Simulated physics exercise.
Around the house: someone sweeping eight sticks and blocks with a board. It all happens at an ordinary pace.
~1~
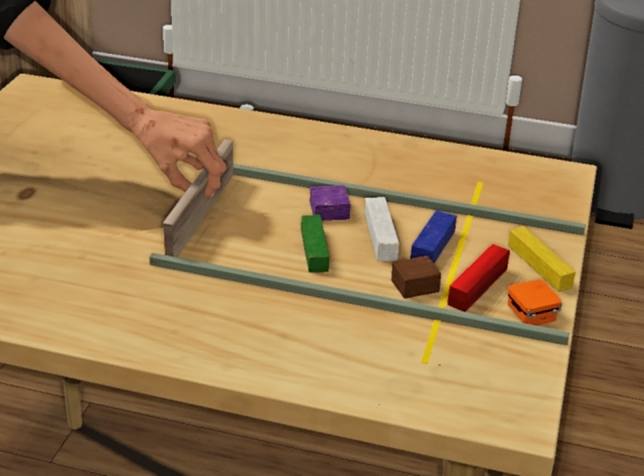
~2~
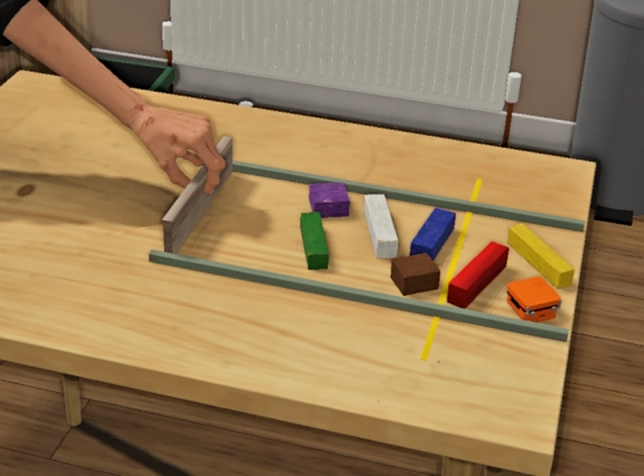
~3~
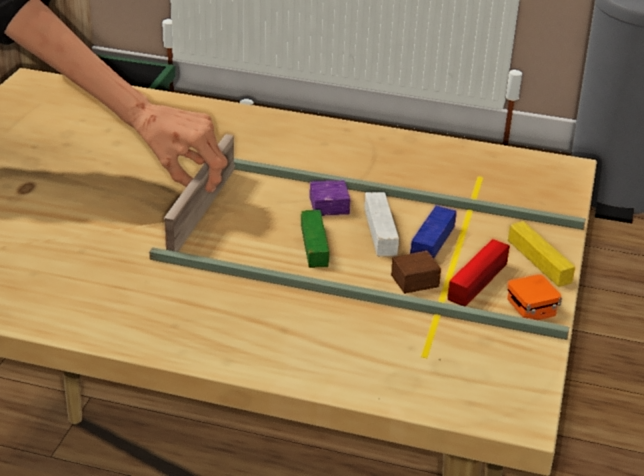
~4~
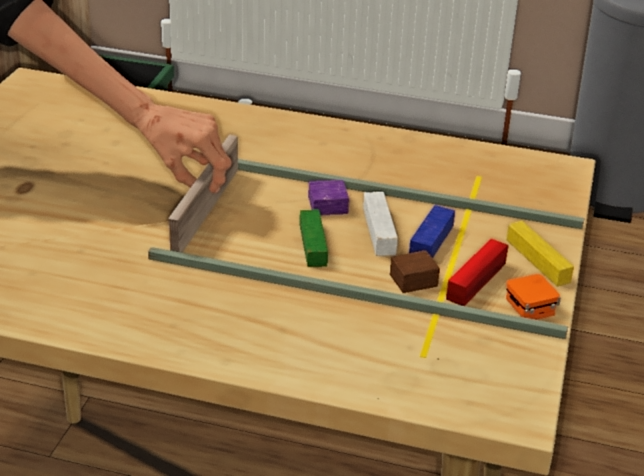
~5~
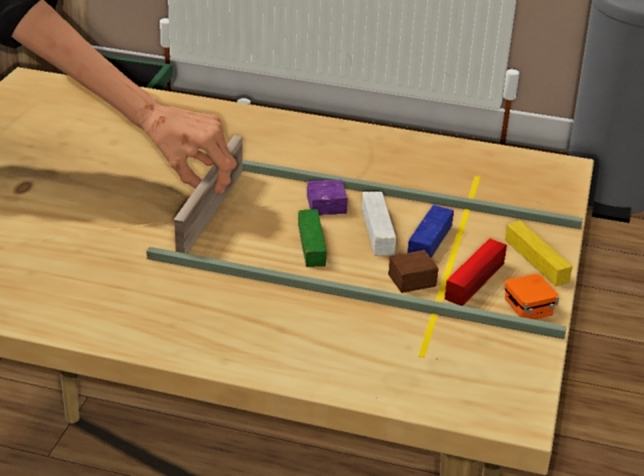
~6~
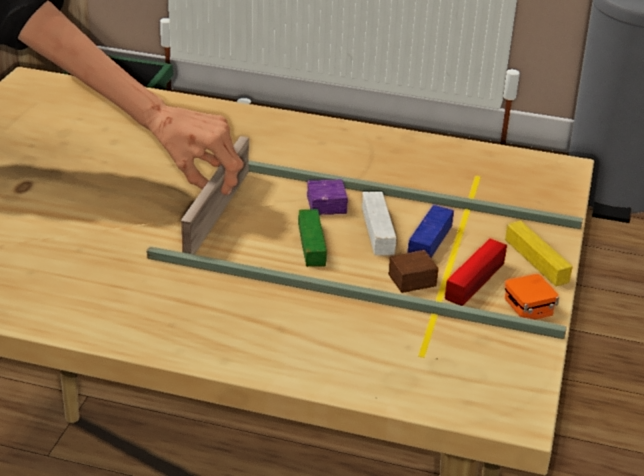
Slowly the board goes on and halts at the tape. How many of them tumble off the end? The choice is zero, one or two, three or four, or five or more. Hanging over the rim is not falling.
As it turns out, the number that fall off is zero.
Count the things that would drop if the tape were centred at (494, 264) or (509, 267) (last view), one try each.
Down on the floor: 2 and 3.
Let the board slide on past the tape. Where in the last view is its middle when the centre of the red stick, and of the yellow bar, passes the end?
About (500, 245), and (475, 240) for the other.
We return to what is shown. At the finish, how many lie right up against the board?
That makes 2.
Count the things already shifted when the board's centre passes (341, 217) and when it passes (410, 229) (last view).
By then 3, and 6.
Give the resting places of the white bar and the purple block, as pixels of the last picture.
First (500, 248), then (479, 228).
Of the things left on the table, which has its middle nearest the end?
Foremost is the orange case.
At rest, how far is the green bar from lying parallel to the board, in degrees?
About 0°.
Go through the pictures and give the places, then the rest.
The first picture shows orange case (533, 304); yellow bar (541, 259); red stick (479, 277); board (201, 197); tape (456, 262).
The second picture shows yellow bar (540, 255); board (200, 194).
The third picture shows red stick (479, 272); green bar (315, 238).
The fourth picture shows orange case (532, 298); brown block (414, 272).
The fifth picture shows yellow bar (538, 253); purple block (327, 197).
The sixth picture shows orange case (530, 298); yellow bar (538, 253); red stick (476, 272); board (217, 195); tape (453, 256).
Soon after, none off yet; orange case at rest near (530, 298); yellow bar at rest near (538, 253); red stick at rest near (476, 272).
After that, none off yet; orange case at rest near (530, 298); yellow bar at rest near (541, 252); red stick displaced a little near (495, 278).
In the end, the number that fall off is zero.
